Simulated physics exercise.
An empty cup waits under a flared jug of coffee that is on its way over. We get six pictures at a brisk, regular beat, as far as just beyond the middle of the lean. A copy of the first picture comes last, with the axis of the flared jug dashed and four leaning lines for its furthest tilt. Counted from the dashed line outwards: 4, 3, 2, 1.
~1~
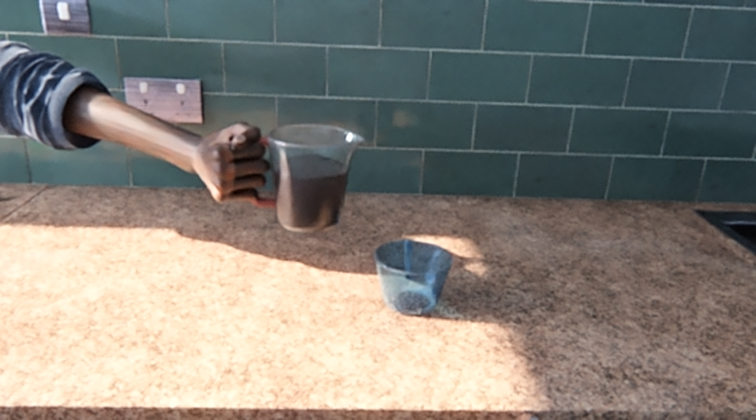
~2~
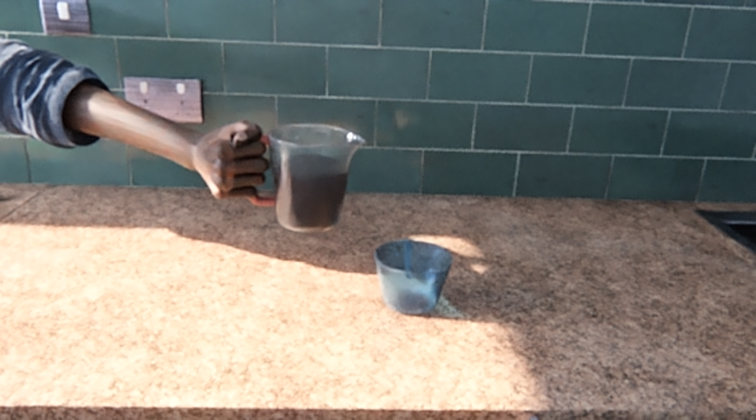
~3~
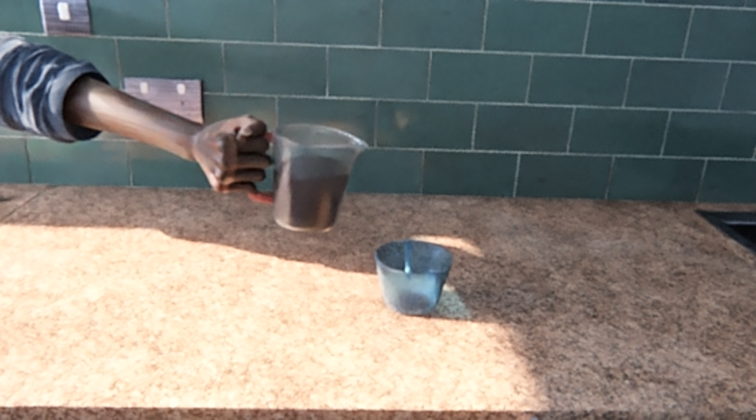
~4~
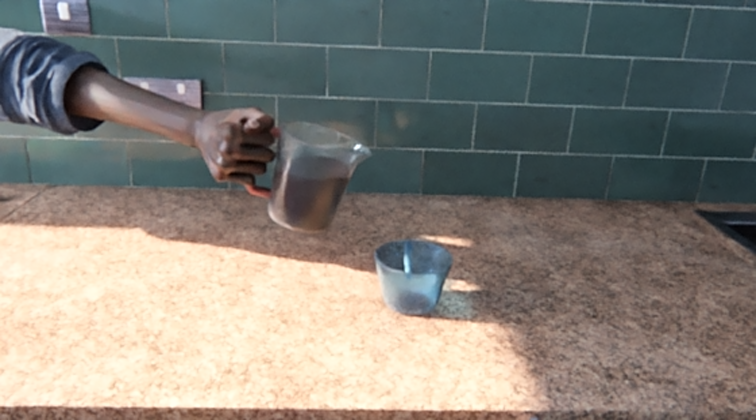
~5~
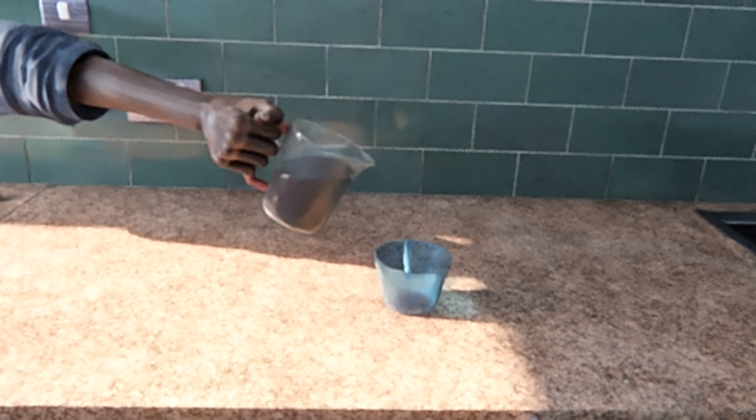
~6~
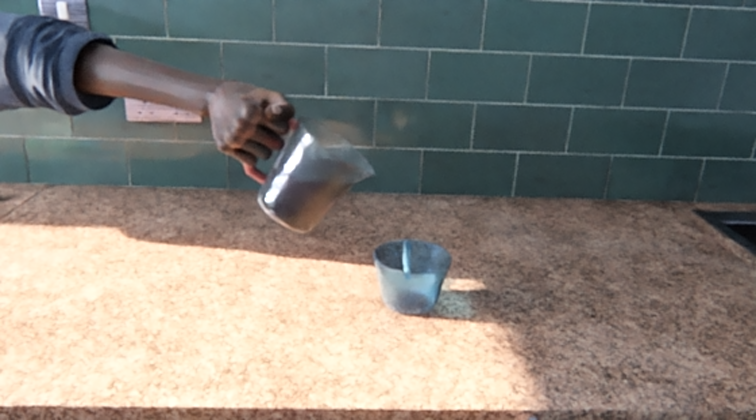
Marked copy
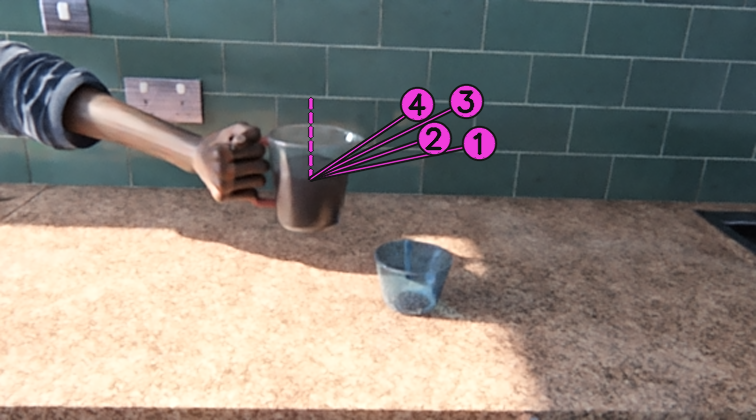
A hand holding a clear jug of dark liquid above a countertop, gradually tilting it rightward near a small blue cup.
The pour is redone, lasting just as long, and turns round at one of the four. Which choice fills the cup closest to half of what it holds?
The best mark is 2.
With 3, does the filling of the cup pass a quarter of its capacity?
Yes, it does.
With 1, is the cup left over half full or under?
Over.
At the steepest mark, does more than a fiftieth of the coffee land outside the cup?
Yes.
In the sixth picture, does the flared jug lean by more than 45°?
No, it does not.
On the marked copy, 1 at (463, 147); 2 at (417, 142); 3 at (451, 109); 4 at (404, 116).
With 1, the cup ends with about 62 % of what it can hold; 9 % of the coffee is spilt.
With 2, the cup ends with about 51 % of what it can hold; 4 % of the coffee is spilt.
With 3, the cup ends with about 35 % of what it can hold; 3 % of the coffee is spilt.
With 4, the cup ends with about 20 % of what it can hold.
